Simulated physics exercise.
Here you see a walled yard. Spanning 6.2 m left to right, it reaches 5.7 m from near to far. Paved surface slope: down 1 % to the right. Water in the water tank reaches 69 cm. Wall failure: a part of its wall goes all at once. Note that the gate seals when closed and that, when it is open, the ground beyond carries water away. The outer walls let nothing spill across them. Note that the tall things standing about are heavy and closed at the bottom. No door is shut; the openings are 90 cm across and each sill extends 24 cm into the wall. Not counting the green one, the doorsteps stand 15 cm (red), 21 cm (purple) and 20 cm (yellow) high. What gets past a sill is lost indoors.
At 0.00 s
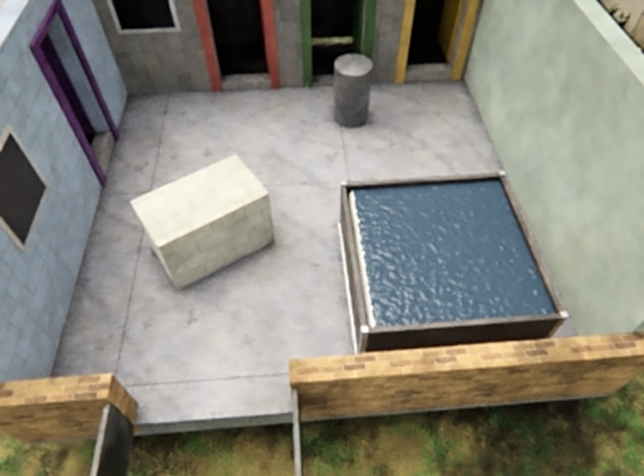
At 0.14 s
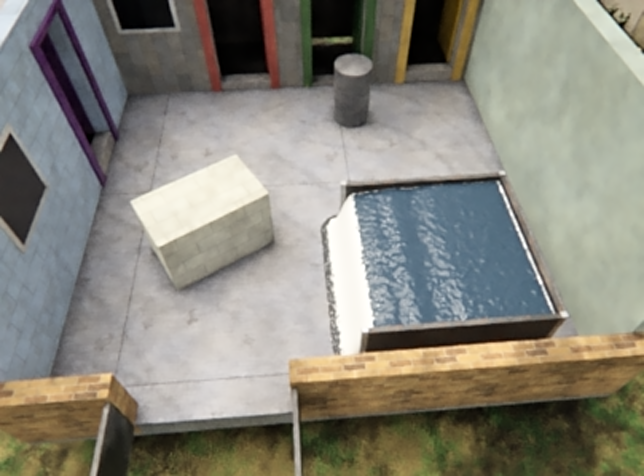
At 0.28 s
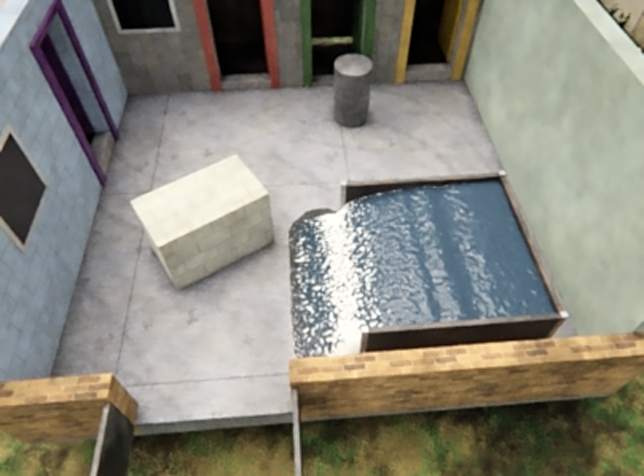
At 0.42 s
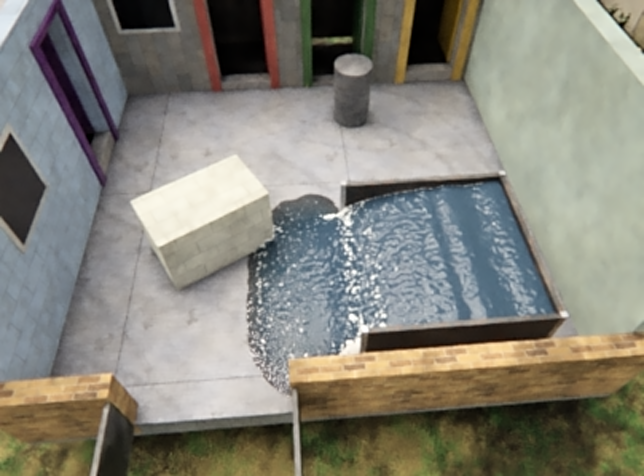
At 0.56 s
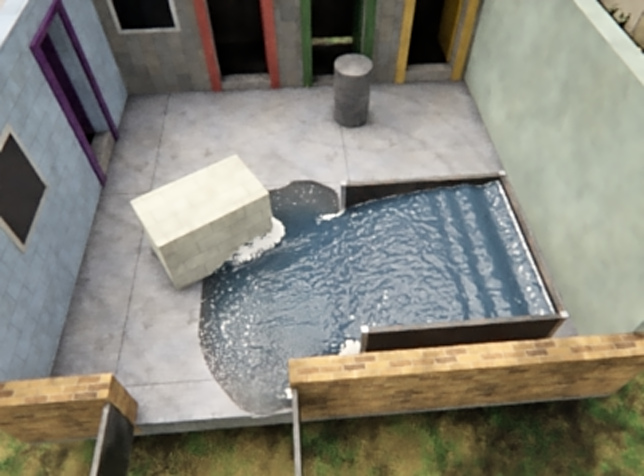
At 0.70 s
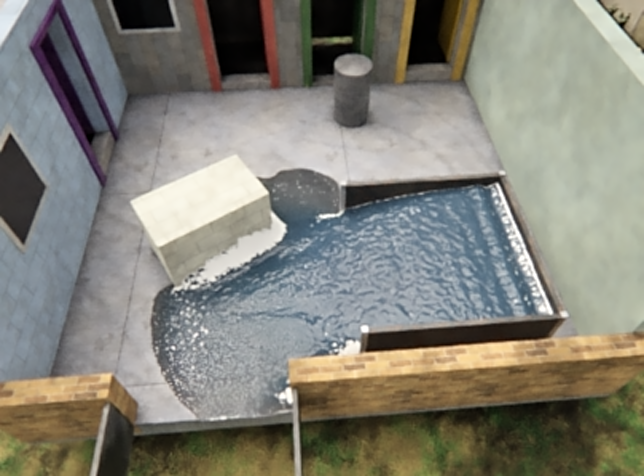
To begin with, still water fills a square tank on the right of a walled yard, near a pale block and a grey cylinder. The tank's left side gives way and water surges out leftward, spreading across the paving, foaming against the block and reaching past its near corner.
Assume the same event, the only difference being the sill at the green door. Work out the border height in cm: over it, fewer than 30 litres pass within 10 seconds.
Border at about 7 cm.
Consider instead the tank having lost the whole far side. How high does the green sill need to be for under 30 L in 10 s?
About 11.5 centimetres.
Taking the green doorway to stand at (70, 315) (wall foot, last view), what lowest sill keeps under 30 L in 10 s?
Minimum: About 26 cm.
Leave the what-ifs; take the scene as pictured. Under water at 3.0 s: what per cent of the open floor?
Approximately 65 %.
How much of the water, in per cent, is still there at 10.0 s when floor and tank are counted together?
Some 66 %.
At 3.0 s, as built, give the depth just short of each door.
Centimetres: Red = 14, green = 4, purple = 6, yellow = 0.
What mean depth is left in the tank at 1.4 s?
35 cm, roughly.
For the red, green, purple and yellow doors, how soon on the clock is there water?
Times: Red 2.0 s, green 2.8 s, purple 2.6 s, yellow 4.0 s.
After 1.4 s water covers 30 % of the floor, deepest (47 cm) near (47, 393); it has not reached the green door.
After 3.0 s water covers 65 % of the floor, deepest (32 cm) near (76, 406); 4 cm at the green door, 0 litres in over its 6 cm sill.
After 10.0 s water covers 95 % of the floor, deepest (18 cm) near (587, 367); 7 cm at the green door, 44 litres in over its 6 cm sill.
At the green door as built, the water arrived by 2.9 s and peaked near 12 cm at 6.6 s.
Run again over the same 10 s with other heights there, 38 litres in over 6.5 cm, 17 litres over 8.5 cm. The limit of 30 litres is kept from about 7 cm up.
